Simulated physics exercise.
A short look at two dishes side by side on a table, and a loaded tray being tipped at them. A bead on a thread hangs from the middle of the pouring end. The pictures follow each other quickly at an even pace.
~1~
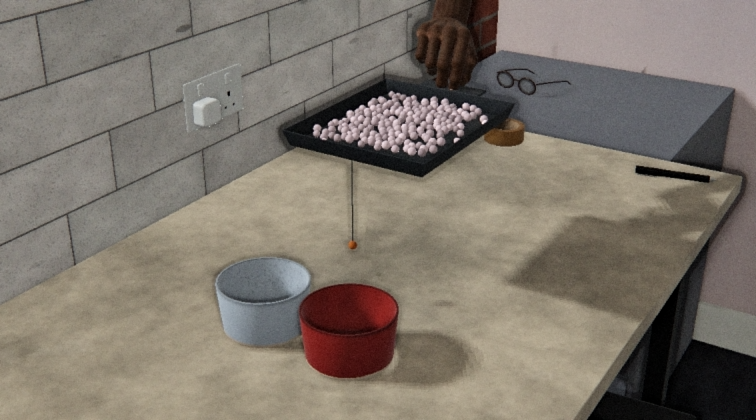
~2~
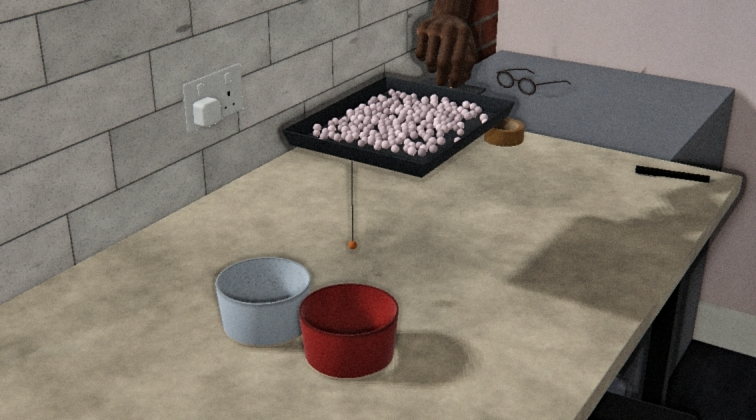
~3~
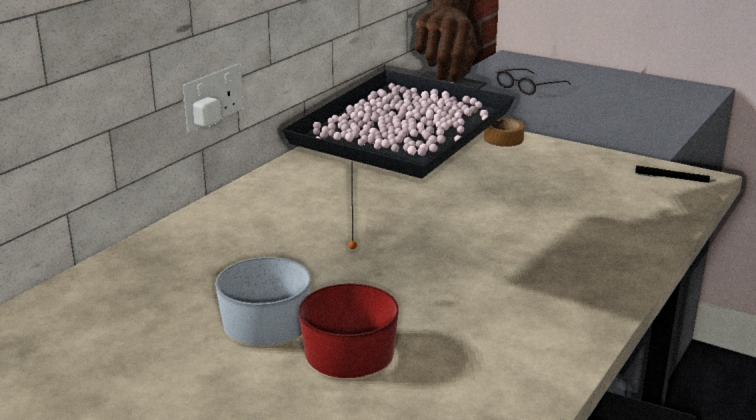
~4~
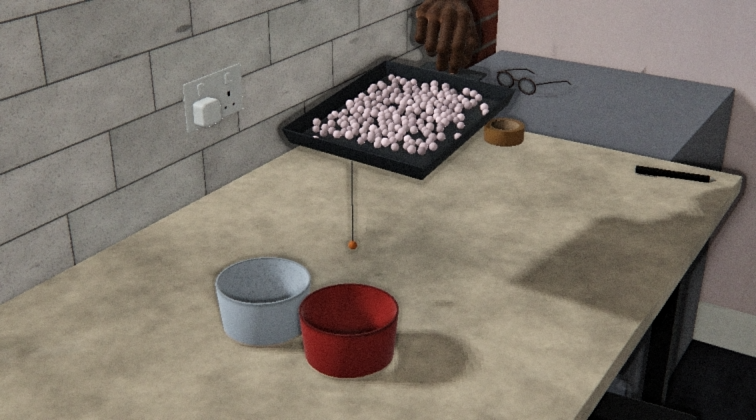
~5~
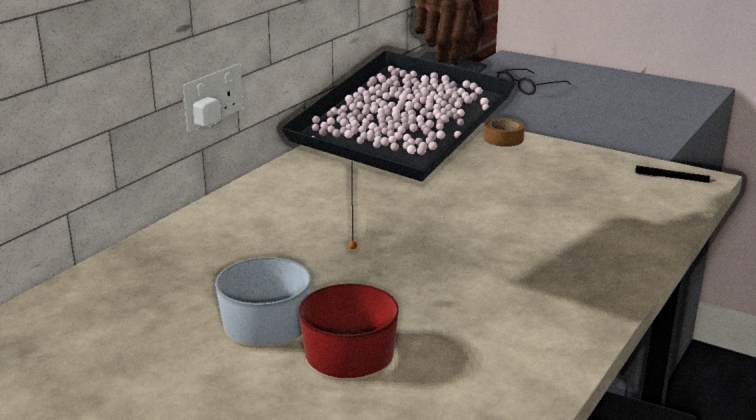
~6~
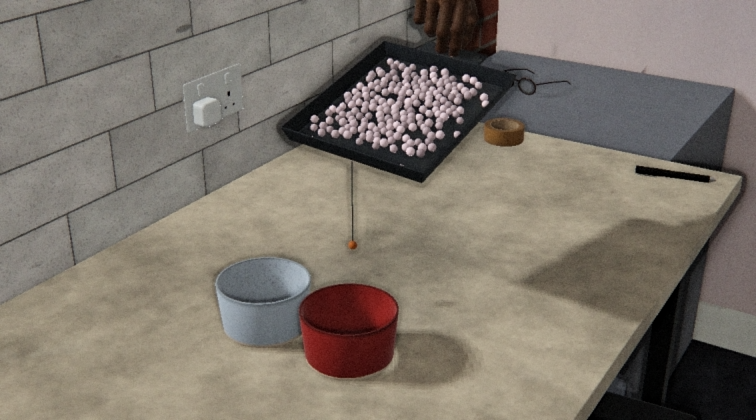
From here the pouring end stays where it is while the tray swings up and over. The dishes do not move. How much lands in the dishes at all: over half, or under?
They take only the smaller part between them.
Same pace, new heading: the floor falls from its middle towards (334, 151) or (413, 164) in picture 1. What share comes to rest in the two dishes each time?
First some 10, then 0 per cent.
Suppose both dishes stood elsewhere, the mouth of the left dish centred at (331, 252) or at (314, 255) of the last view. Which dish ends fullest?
The first try: Right. The second: Right.
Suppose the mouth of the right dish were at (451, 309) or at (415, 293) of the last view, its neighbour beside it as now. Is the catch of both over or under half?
One: The larger part. Two: More than half.
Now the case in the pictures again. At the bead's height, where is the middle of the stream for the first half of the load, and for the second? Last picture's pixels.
The first part at (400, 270); the rest at (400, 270).
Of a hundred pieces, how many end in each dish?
About: Left dish 0, right dish 10 per cent.
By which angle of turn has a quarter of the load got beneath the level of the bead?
At about 75°.
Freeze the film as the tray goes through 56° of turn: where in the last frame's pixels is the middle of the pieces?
At about (390, 153).
Soon, tray tipped steeply; most on the tray; a small part outside both; a stray few in the air.
A while on, tray tipped right over; a stray few on the tray; a small part in the right dish; most outside both; a small part in the air.
Towards the end, tray tipped past a quarter turn; a small part in the right dish; a stray few in the left dish; nearly all outside both.
Finally, tray tipped past a quarter turn; a small part in the right dish; a stray few in the left dish; nearly all outside both.
